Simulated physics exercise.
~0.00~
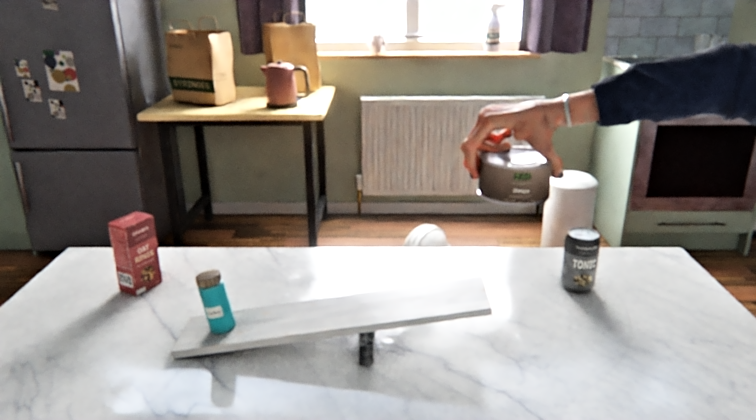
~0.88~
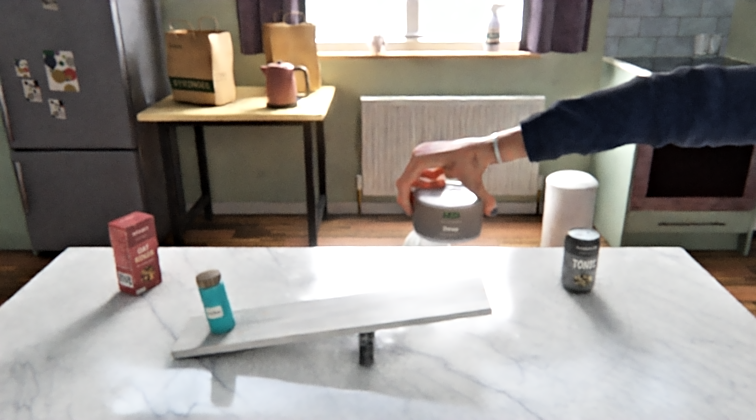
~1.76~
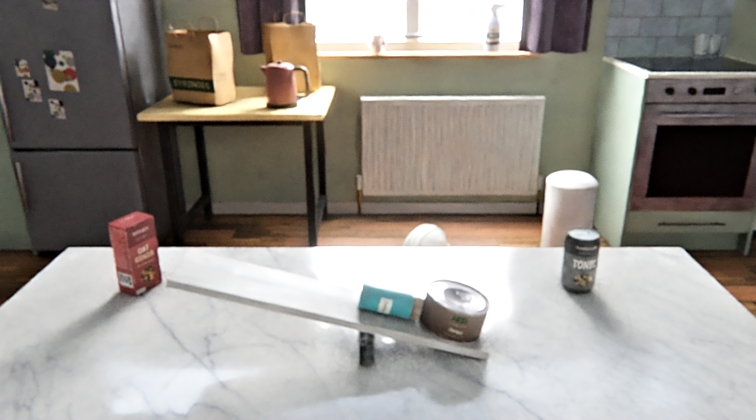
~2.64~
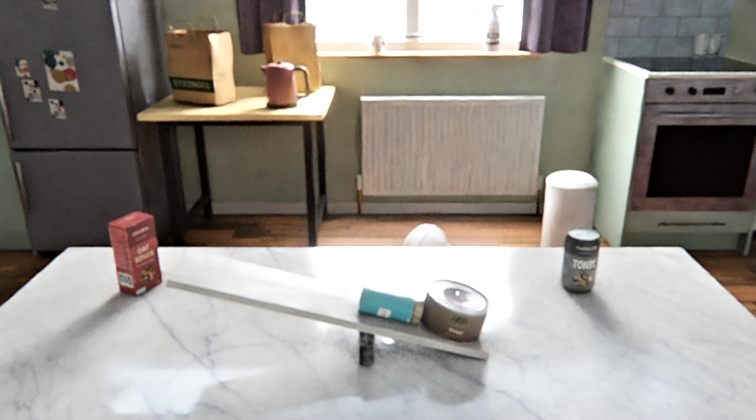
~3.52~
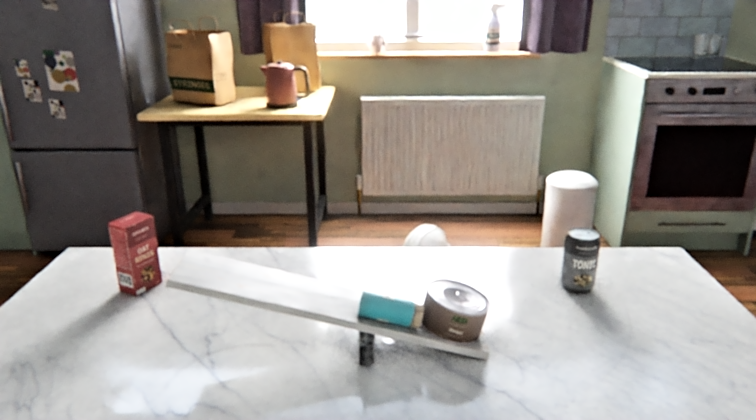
A tilted white plank tips right under a lowered brown tub, and the turquoise shaker topples.
